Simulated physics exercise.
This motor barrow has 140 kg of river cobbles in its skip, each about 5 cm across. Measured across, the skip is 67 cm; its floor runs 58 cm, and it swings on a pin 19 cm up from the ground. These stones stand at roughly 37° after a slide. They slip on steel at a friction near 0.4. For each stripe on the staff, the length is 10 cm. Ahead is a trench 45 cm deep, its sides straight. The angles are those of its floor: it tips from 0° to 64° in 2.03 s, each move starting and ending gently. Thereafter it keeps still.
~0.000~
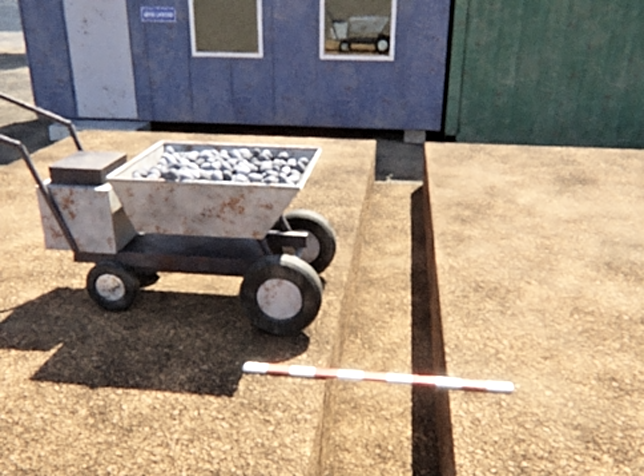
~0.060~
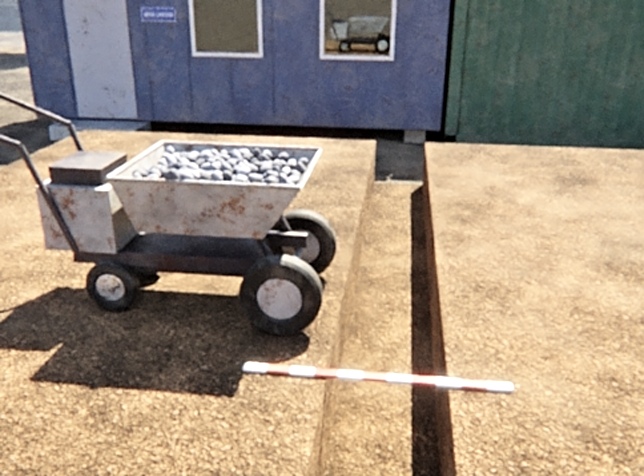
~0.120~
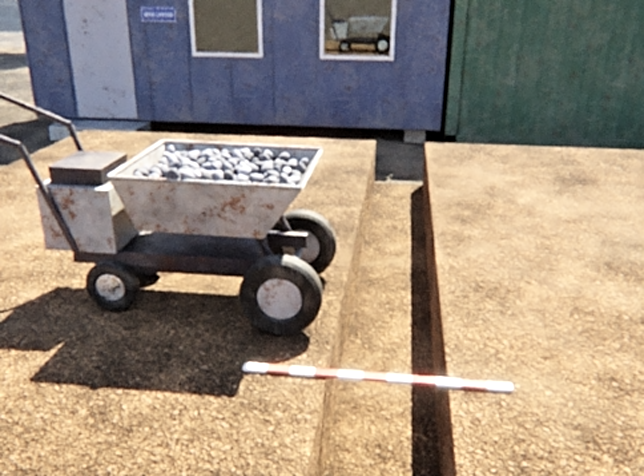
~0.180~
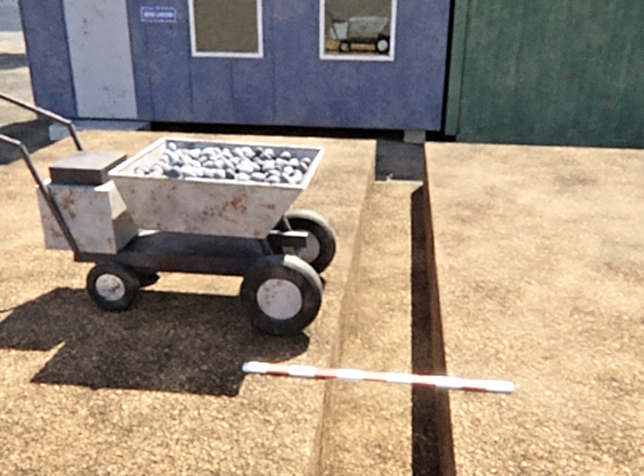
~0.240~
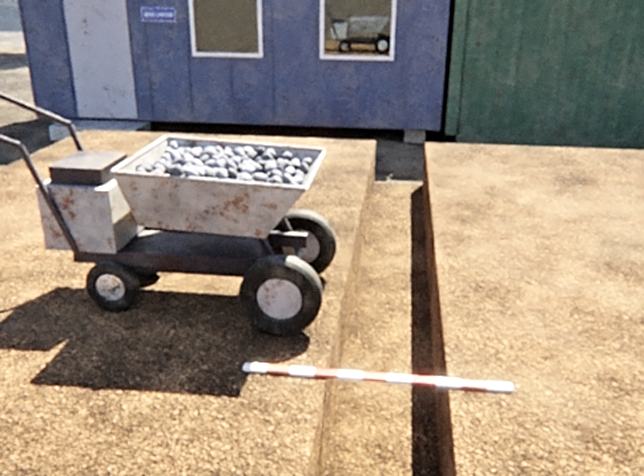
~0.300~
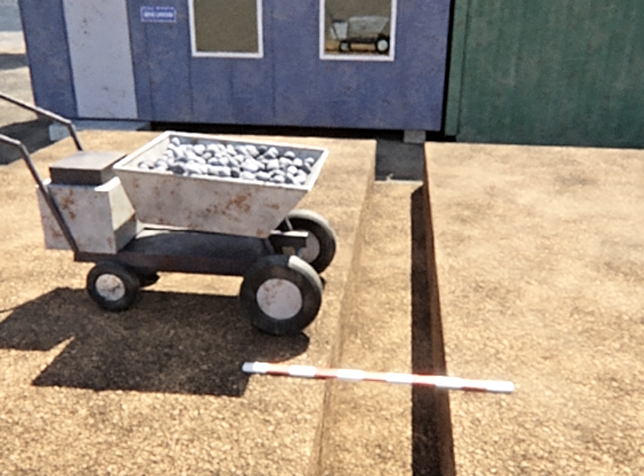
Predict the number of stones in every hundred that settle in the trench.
Close to 64 in a hundred.
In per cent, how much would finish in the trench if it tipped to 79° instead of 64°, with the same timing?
I'd guess some 60 in a hundred.
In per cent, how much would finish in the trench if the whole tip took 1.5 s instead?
55 per cent.
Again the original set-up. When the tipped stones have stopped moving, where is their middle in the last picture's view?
Middle at around (416, 373), I'd say.
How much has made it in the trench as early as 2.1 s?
At that moment: Approx. 25 %.
After 1.5 s the floor is at 54°; 100 % in the skip; the foremost stones are at (398, 238).
After 2.1 s the floor is at 64°; 62 % in the skip, 25 % in the trench, 13 % past the trench; the foremost stones are at (509, 322).
After 2.5 s the floor is at 64°; 40 % in the skip, 36 % in the trench, 23 % past the trench; the foremost stones are at (559, 314).
After 4.4 s the floor is at 64°; 12 % in the skip, 64 % in the trench, 24 % past the trench; the foremost stones are at (586, 299).
